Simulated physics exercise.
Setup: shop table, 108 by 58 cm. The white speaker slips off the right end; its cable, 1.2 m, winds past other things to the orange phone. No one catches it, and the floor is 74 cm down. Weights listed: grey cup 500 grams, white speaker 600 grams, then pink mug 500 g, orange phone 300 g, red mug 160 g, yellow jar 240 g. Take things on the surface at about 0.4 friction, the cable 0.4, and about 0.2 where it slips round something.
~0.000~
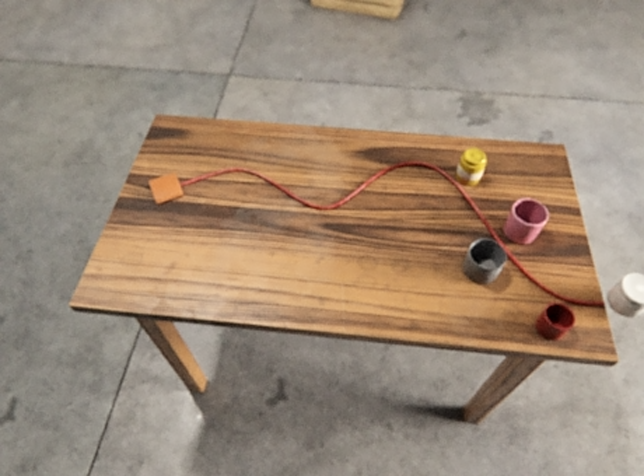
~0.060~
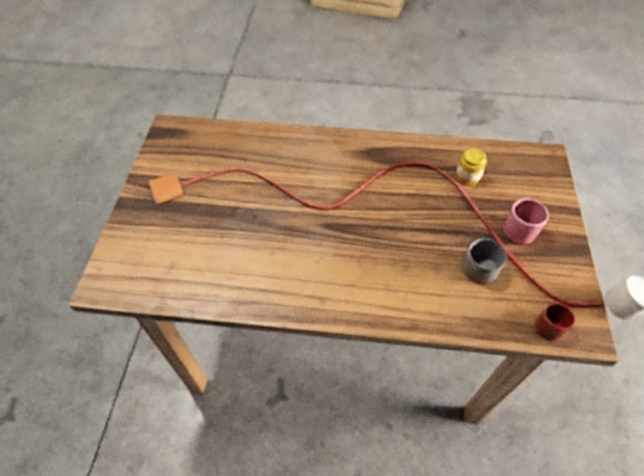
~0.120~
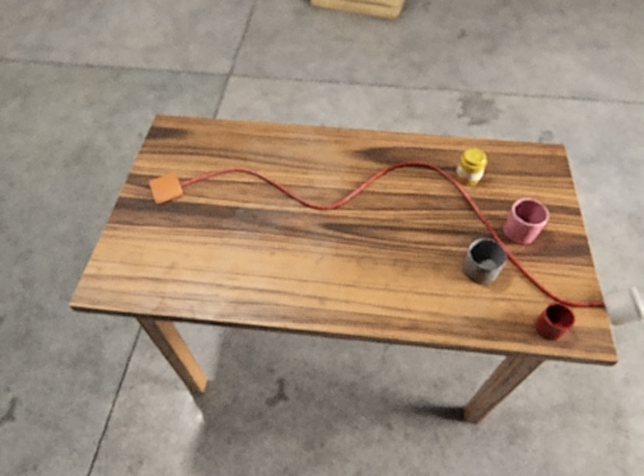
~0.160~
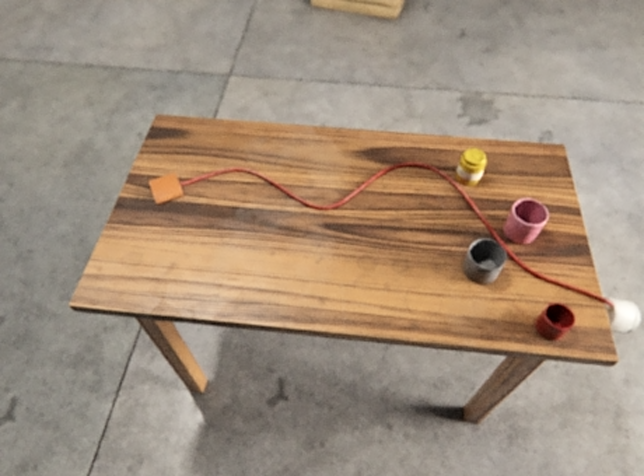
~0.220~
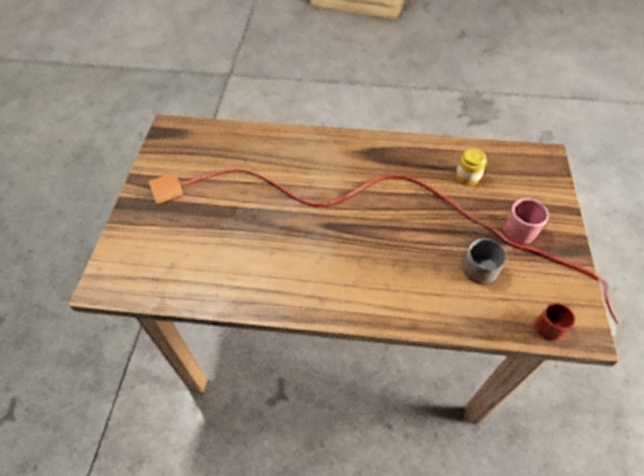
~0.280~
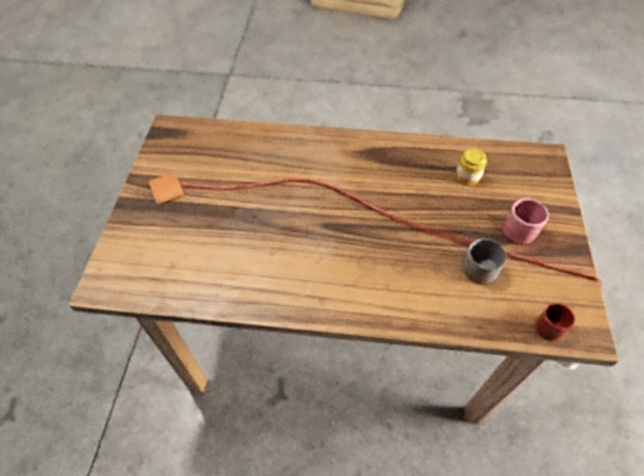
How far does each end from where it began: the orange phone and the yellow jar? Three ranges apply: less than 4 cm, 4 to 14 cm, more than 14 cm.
The orange phone will show a big displacement, the yellow jar will show a small displacement.
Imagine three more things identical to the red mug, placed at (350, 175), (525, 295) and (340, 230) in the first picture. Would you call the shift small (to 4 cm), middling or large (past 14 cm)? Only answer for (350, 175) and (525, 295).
First one: A slight shift; second one: A slight shift.
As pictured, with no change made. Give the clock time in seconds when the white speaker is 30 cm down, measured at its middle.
Close to 0.32 s.
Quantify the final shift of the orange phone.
The orange phone ends up roughly 45 cm from where it started.
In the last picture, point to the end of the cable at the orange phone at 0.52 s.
(275, 219) or thereabouts.
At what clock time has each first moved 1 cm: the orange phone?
Orange phone at 0.34 s on the clock.
At 0.5 s, the cable's tail end at (275, 219); orange phone 24 cm off its start, white speaker over the edge.
At 0.7 s, the cable's tail end at (350, 231); orange phone 41 cm off its start, white speaker over the edge.
At 1.0 s, the cable's tail end at (367, 232); orange phone 45 cm off its start at (351, 228), white speaker over the edge.
At 1.2 s, the cable's tail end at (367, 232); orange phone 45 cm off its start, white speaker over the edge.
At 2.4 s, the cable's tail end at (367, 232); orange phone 45 cm off its start at (351, 228), yellow jar 0 cm off its start at (475, 156), white speaker over the edge.
